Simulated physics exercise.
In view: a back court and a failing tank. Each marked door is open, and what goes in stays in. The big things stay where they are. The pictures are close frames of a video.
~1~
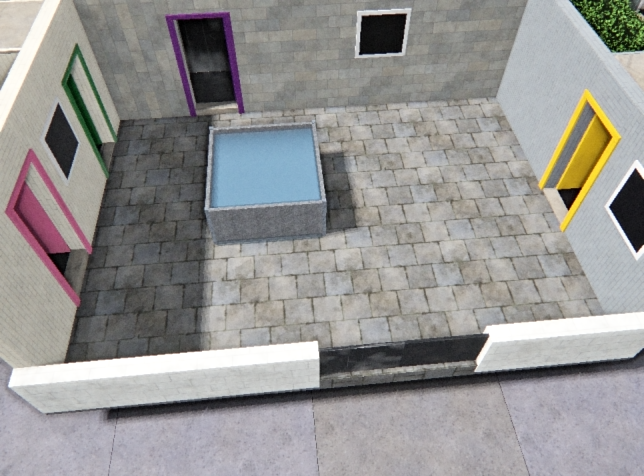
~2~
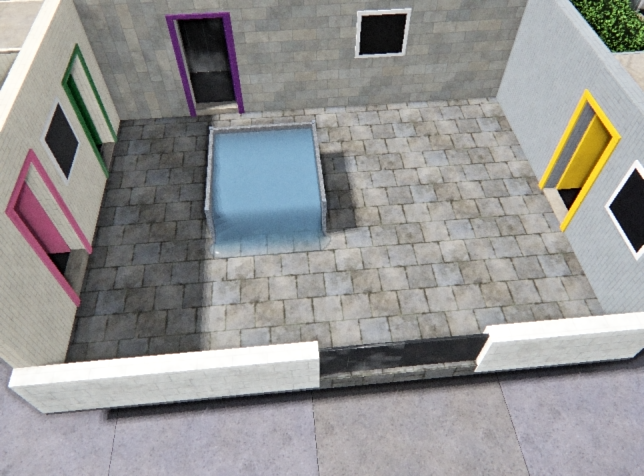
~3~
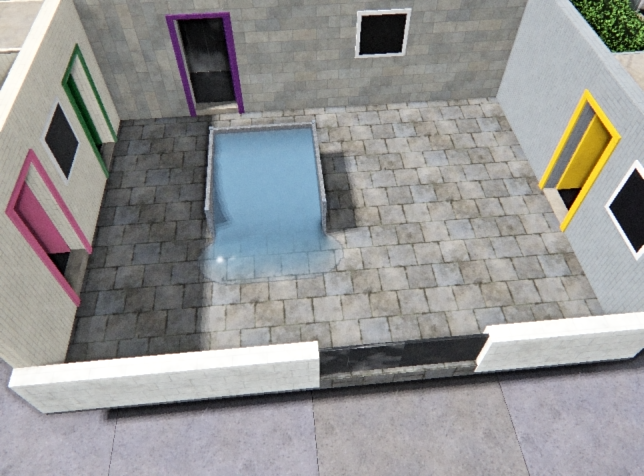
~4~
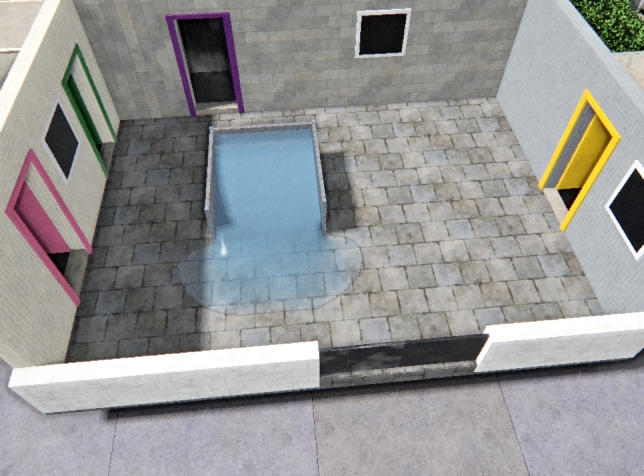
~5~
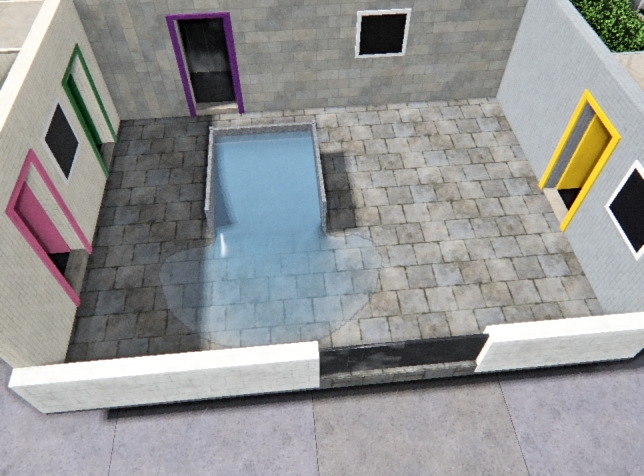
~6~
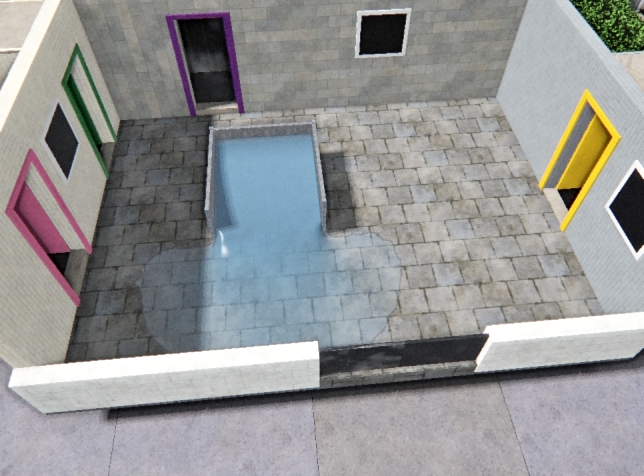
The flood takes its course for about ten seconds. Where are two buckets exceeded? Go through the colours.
In the end: The yellow door takes more than that; the green door takes more than that; the pink door stays under that; the purple door stays under that.
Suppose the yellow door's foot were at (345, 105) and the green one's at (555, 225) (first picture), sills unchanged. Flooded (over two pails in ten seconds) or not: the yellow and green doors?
My reading: The yellow door passes that mark, the green door goes over.
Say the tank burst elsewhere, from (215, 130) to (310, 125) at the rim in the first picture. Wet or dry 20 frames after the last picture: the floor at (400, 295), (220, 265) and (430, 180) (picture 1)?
In turn: No water, not flooded, flooded.
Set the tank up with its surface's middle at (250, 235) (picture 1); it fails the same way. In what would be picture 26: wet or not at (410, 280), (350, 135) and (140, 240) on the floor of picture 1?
In that order: Awash, clear, under water.
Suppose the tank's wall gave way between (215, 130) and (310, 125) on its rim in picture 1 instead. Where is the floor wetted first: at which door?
That is the one in purple.
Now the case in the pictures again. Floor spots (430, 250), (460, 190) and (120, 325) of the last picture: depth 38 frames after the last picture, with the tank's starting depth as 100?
About 4, 6 and 14 per cent.
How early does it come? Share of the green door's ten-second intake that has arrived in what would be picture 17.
Some 0 per cent.
A moment on, water covers 25 % of the floor; the yellow door not reached, the green door not reached, the pink door not reached, the purple door not reached.
Next, water covers 30 % of the floor; the yellow door not reached, the green door not reached, the pink door wet at the sill, nothing in, the purple door not reached.
Then, water covers 55 % of the floor; the yellow door wet at the sill, nothing in, the green door wet at the sill, nothing in, the pink door wet at the sill, nothing in, the purple door not reached.
Later, water covers 85 % of the floor; the yellow door over two buckets in, the green door wet at the sill, nothing in, the pink door wet at the sill, nothing in, the purple door wet at the sill, nothing in.
In the end, water covers 100 % of the floor; the yellow door over two buckets in, the green door over two buckets in, the pink door wet at the sill, nothing in, the purple door wet at the sill, nothing in.
